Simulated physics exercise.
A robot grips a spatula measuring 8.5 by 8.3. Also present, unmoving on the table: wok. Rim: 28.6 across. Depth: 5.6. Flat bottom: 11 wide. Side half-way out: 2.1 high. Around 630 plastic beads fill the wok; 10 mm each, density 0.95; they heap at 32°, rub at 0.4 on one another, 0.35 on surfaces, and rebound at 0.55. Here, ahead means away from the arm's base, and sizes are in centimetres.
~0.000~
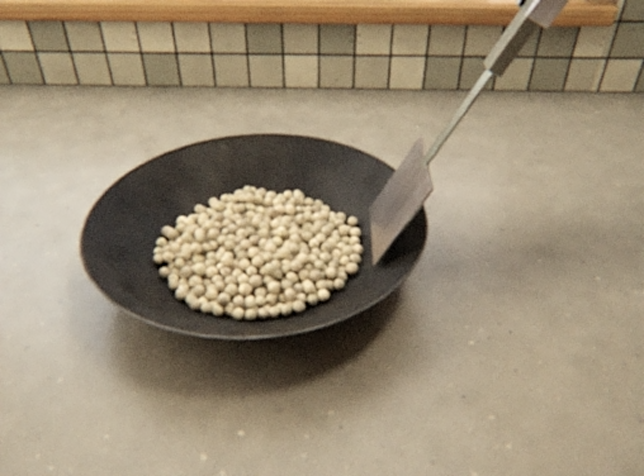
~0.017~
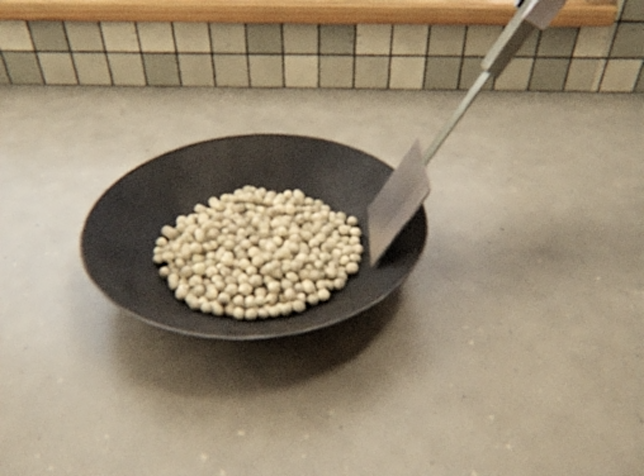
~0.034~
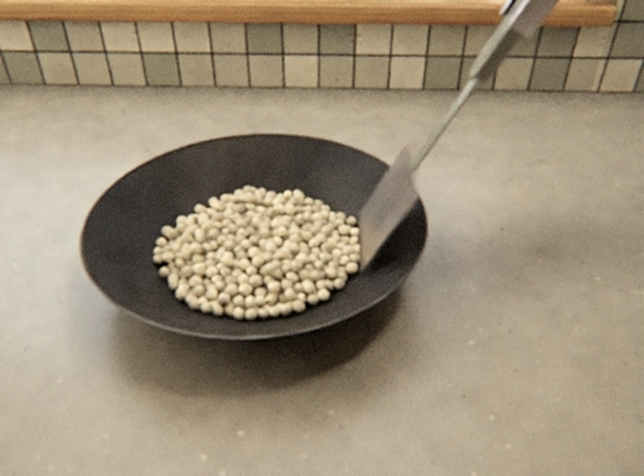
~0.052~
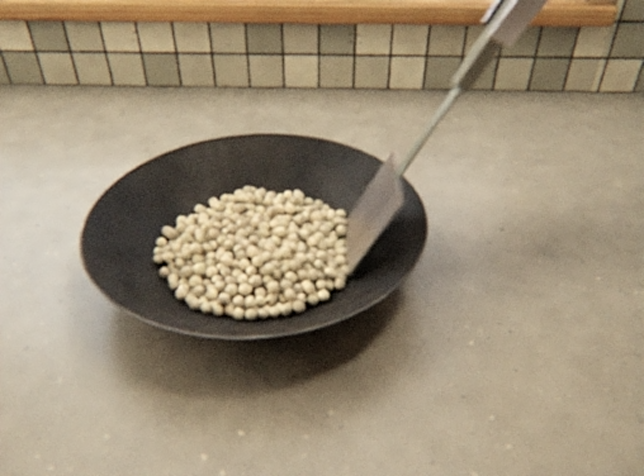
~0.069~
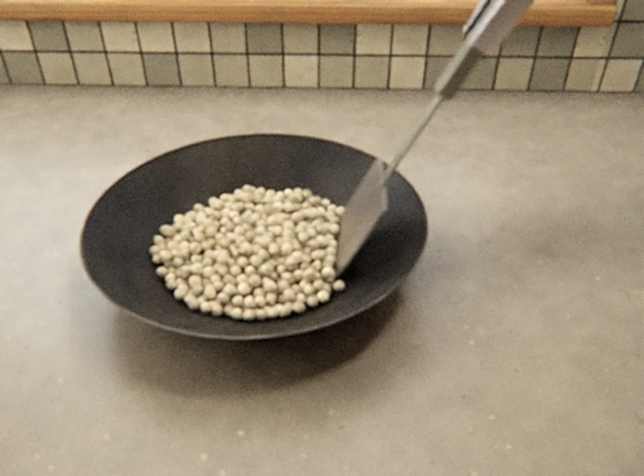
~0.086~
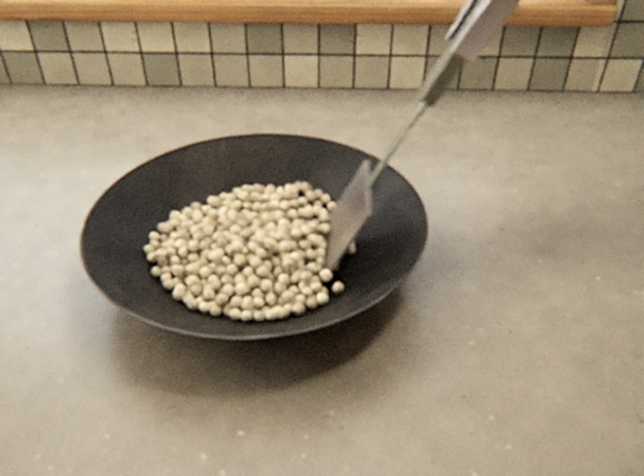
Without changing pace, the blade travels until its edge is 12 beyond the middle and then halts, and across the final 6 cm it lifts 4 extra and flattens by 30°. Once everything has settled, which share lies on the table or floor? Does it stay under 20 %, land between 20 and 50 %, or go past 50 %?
It lands between 20 and 50 %.
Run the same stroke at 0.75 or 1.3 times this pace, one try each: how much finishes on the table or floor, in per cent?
Estimates, in order: 25 % and 40 %.
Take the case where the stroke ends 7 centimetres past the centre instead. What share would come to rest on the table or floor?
I'd expect close to 5 per cent then.
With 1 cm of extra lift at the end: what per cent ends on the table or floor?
35 %.
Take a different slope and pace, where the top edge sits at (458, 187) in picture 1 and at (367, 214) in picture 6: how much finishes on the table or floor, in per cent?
Near 45 in a hundred.
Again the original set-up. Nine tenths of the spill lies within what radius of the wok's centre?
Roughly 50 cm.
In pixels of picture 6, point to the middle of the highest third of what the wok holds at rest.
The centre sits close to (174, 240).
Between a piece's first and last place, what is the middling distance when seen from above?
The figure is about 5 cm.
By 0.18 s, sloping 63°, highest piece 5 above the table; 626 in the wok.
By 0.28 s, sloping 56°, highest piece 8 above the table; 626 in the wok.
By 0.52 s, sloping 33°, highest piece 9 above the table; 438 in the wok, 150 on the table or floor, 38 on the blade or in flight.
By 1.57 s, sloping 33°, highest piece 5 above the table; 438 in the wok, 188 on the table or floor.
Final count, 438 in the wok, 188 on the table or floor. That is 30 % on the table or floor.
